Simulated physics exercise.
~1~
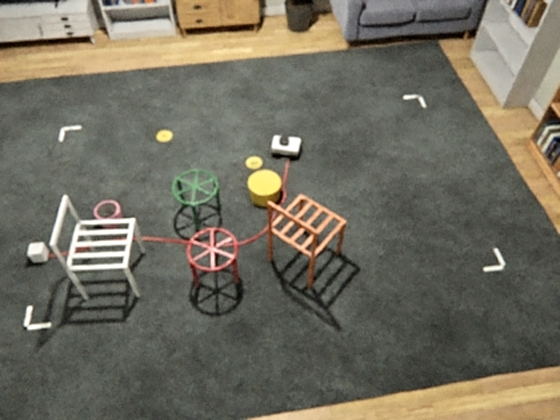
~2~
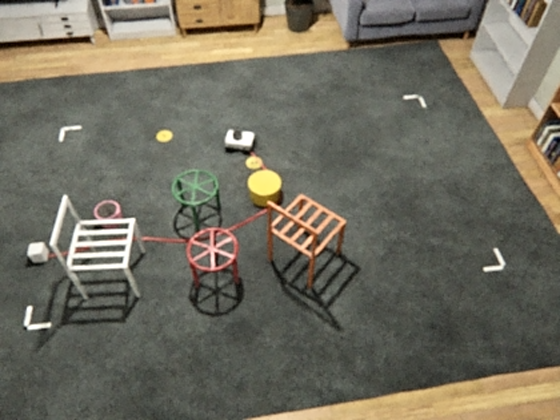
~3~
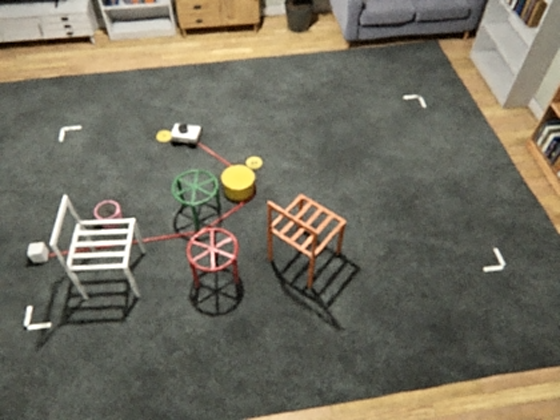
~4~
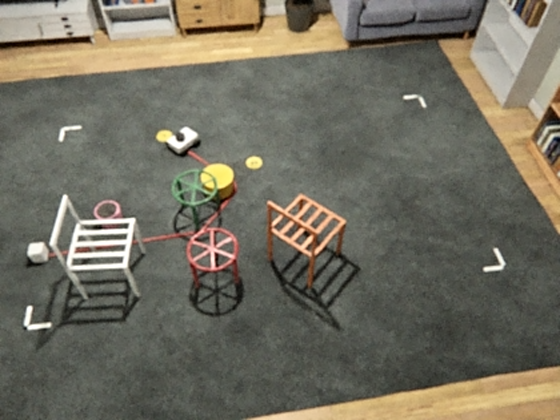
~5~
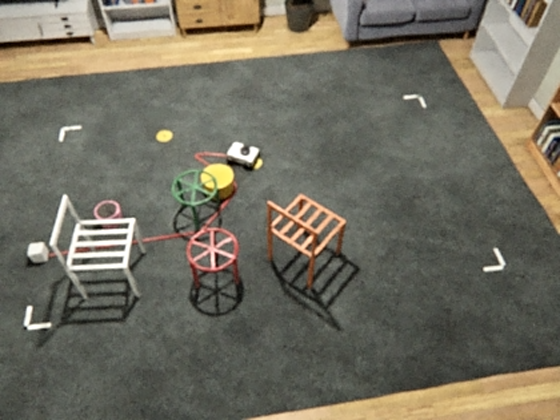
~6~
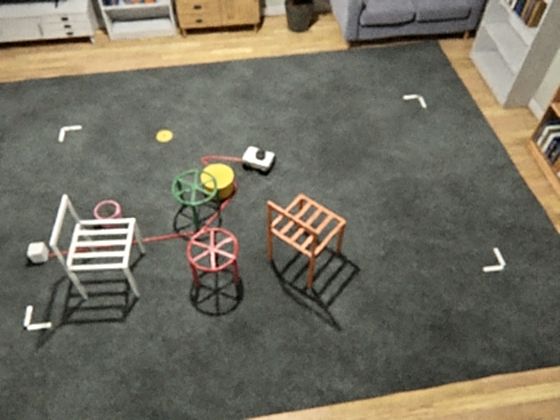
Low white cart trailing a red lead past stools and chairs, dragging a yellow bin left, then returning right and stopping beyond it.
